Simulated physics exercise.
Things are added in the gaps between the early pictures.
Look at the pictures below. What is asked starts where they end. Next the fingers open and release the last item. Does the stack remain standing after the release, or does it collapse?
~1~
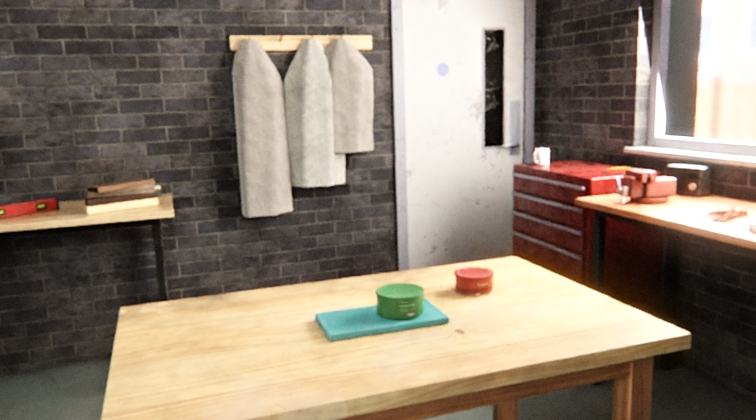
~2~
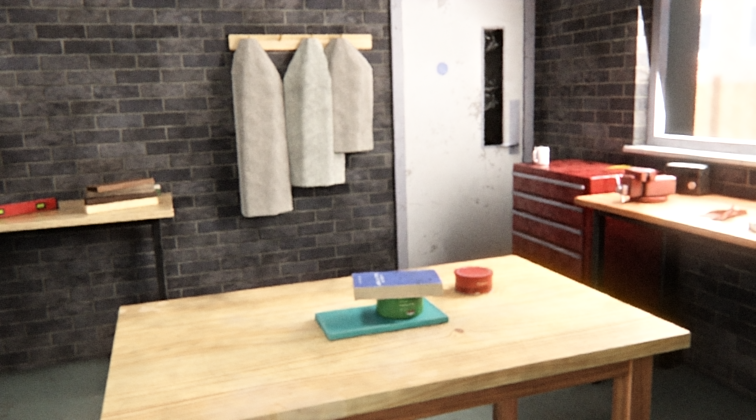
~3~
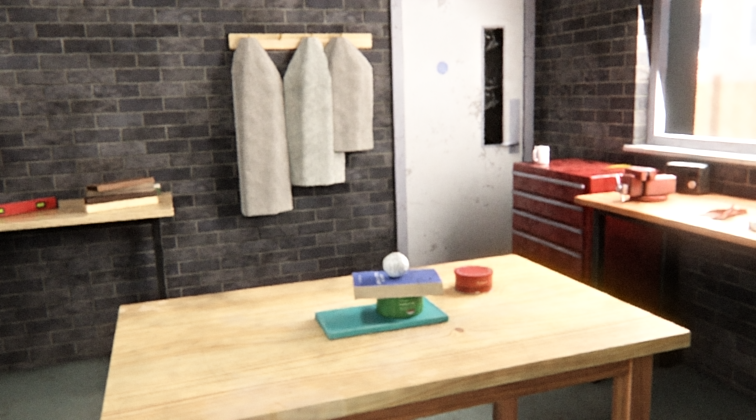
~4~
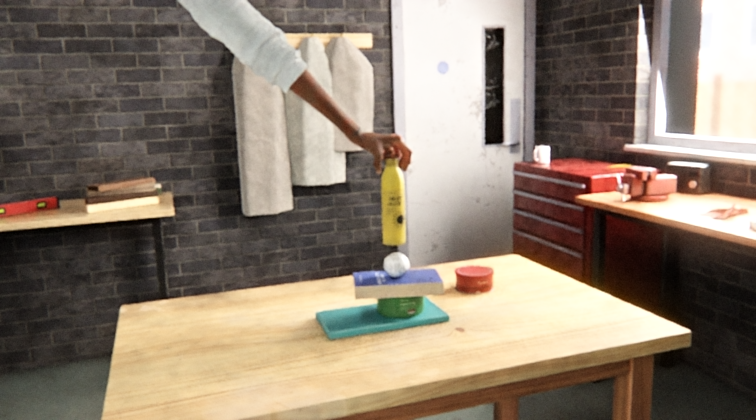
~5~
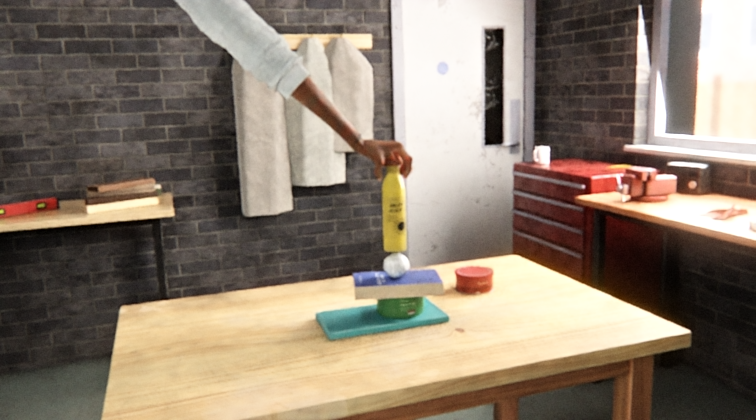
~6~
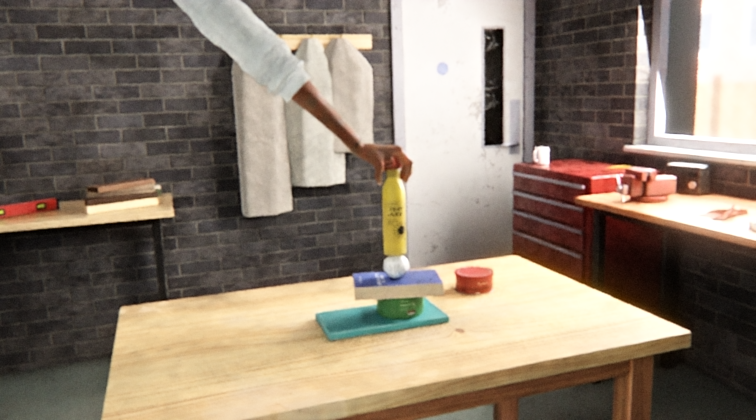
Some of it tumbles.
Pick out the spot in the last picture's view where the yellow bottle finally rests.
The object finishes somewhere near (257, 332).
Then, 0.80 s later than the last frame, yellow bottle now fallen.
Then, 1.10 s later than the last frame, things are still on the move.
When it is over, fallen, yellow bottle; the other 5 as before. End places, in pixels of the last picture, yellow bottle near (256, 332). The pile gives way.
